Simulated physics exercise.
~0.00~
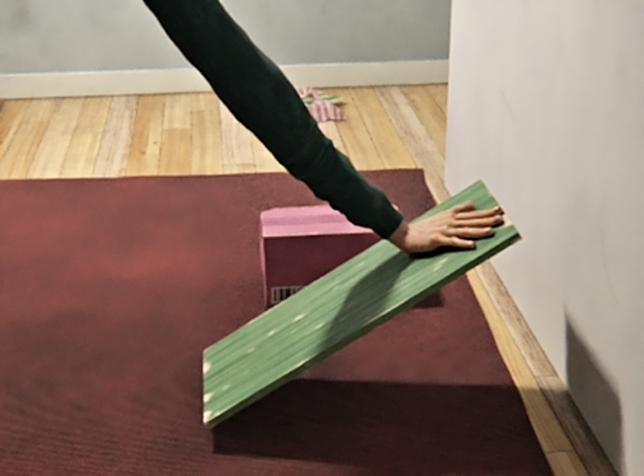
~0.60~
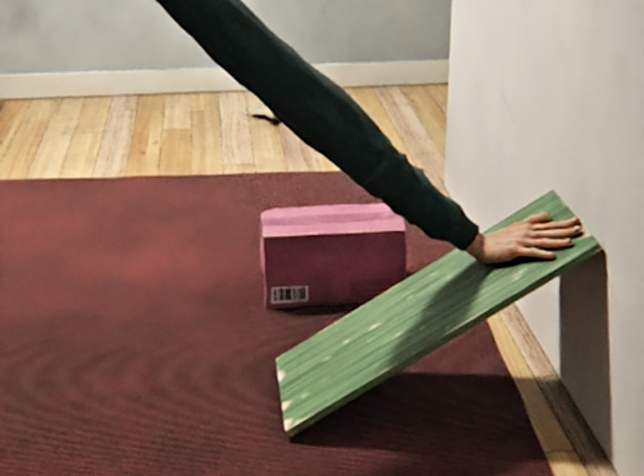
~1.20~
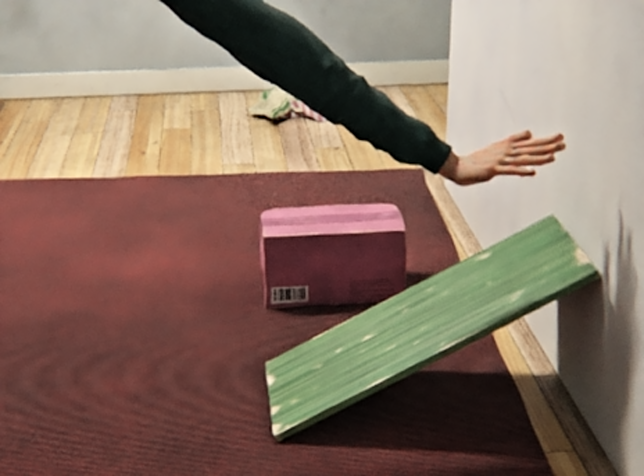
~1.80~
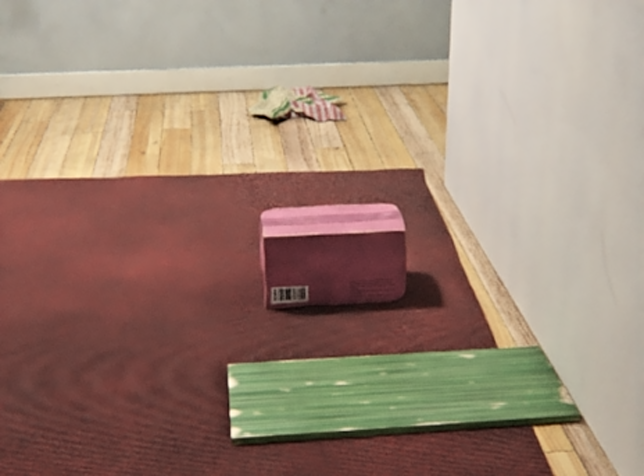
An arm in a dark green sleeve reaches in from the upper left, its hand resting on the raised end of a green board tilted over a dark red mat. A pink box sits on the mat behind the board, with a pale wall at the right and wooden floor beyond, all seen from slightly above. The hand moves the board right until its upper end leans against the wall. The hand then lifts away, and the board starts sliding down. It ends lying flat in front of the box, which stays in place.
